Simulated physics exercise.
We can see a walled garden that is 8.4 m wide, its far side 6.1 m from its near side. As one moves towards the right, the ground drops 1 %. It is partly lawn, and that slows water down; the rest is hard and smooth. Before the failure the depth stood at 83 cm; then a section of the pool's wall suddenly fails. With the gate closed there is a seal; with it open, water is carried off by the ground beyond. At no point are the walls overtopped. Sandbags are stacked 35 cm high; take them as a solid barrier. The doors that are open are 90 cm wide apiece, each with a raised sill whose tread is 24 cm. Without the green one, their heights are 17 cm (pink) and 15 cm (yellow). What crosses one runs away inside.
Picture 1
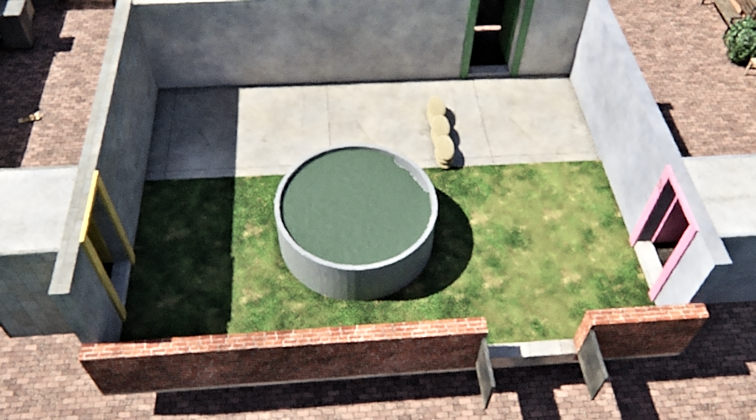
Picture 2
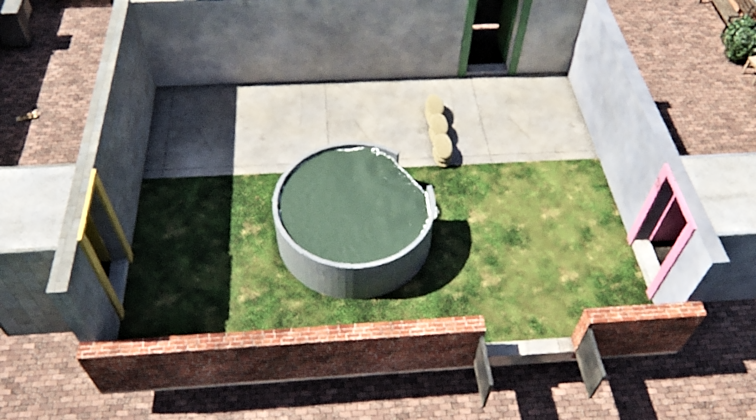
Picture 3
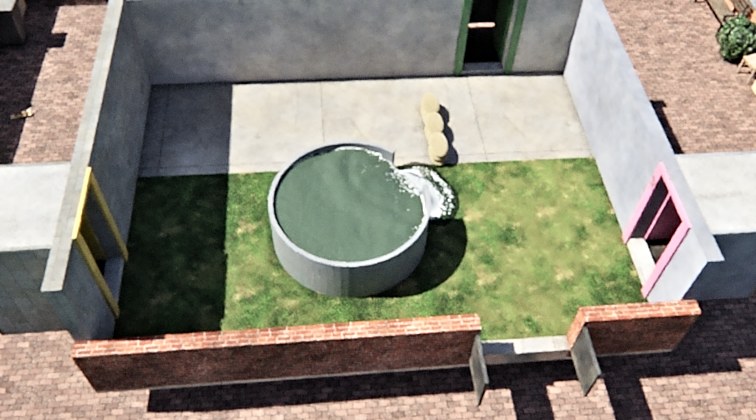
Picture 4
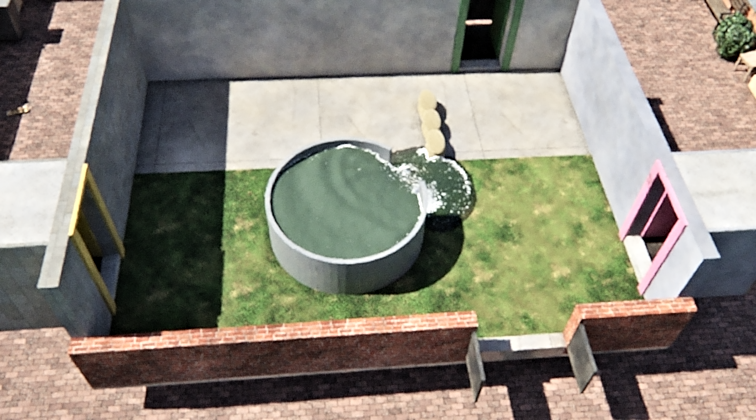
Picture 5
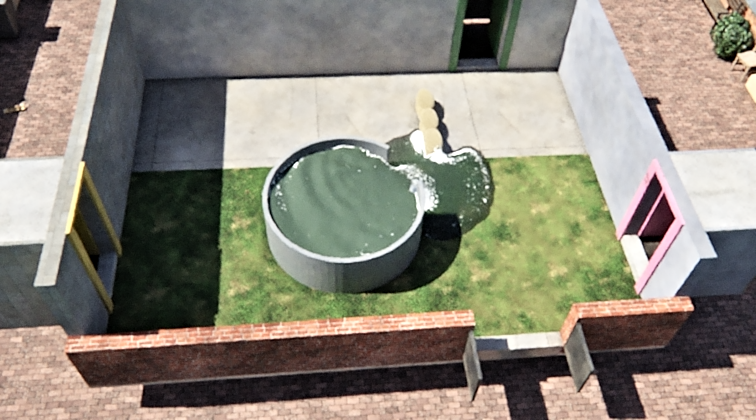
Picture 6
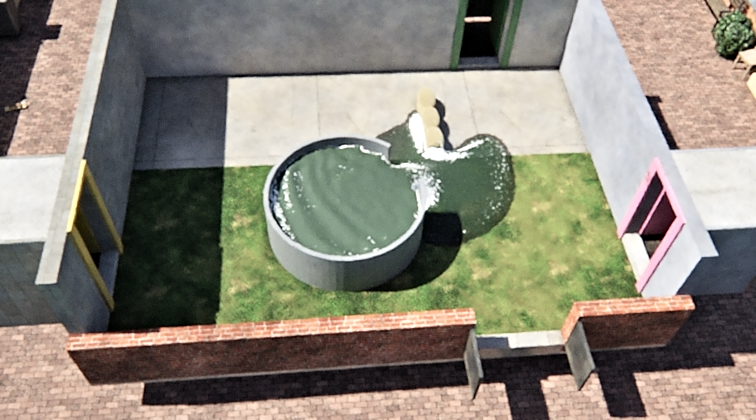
Dark green water sits still in a round grey pool inside a walled yard, then breaks through the rim at the pool's back right. It pours out in white foam, spreads over the grass to the right, and washes around the pale rounded stack on the paving while ripples cross the pool.
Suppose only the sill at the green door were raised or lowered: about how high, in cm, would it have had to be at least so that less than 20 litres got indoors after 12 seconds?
It would have had to be about 11 cm high.
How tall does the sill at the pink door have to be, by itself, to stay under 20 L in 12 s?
At the pink door you'd want roughly 11.0 cm.
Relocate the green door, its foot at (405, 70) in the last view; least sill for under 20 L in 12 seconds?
Around 19 cm would do it.
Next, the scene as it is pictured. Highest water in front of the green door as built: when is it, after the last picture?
The depth peaks at about 2.8 seconds.
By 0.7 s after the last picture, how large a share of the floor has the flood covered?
I'd say near 25 percent.
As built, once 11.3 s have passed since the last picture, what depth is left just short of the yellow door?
The depth there is around 2.5 cm.
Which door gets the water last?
Door: Yellow.
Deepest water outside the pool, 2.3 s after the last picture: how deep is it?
Roughly 32 cm.
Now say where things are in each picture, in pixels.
The pool at (356, 205) is whole and still, 83 cm deep; the green door at (495, 37) is dry, in the first frame.
The gap is at (413, 192), the front 0.3 m out at a hidden place; the back of the pool holds 83 cm, in the second frame.
Water pours out at (409, 191) and has run 0.8 m, to (432, 171); about 12 cm deep outside, 83 cm at the back, in the third frame.
Water pours out at (406, 189) and has run 1.3 m, to (454, 162); about 11 cm deep outside, 83 cm at the back, in the fourth frame.
Water pours out at (403, 187) and has run 1.8 m, to (476, 153); about 9 cm deep outside, 81 cm at the back, in the fifth frame.
The gap is at (404, 185), the front 2.3 m out at (496, 141); the back of the pool holds 75 cm; the green door at (486, 29), 3.8 m from the gap, is still 1.9 m from the nearest water, in the sixth frame.
Then, 0.7 s after the last picture water covers 25 % of the floor, deepest (45 cm) near (409, 191); it has not reached the green door.
Then, 2.3 s after the last picture water covers 45 % of the floor, deepest (32 cm) near (409, 191); 9 cm at the green door, 0 litres in over its 8 cm sill.
Then, 11.3 s after the last picture water covers 95 % of the floor, deepest (14 cm) near (590, 168); 10 cm at the green door, 63 litres in over its 8 cm sill.
At the green door as built, the water peaked near 16 cm, 2.7 s after the last picture.
Run again over the same 12 s with other heights there, 34 litres in over 9.5 cm, 8 litres over 13 cm. The limit of 20 litres is kept from about 11 cm up.
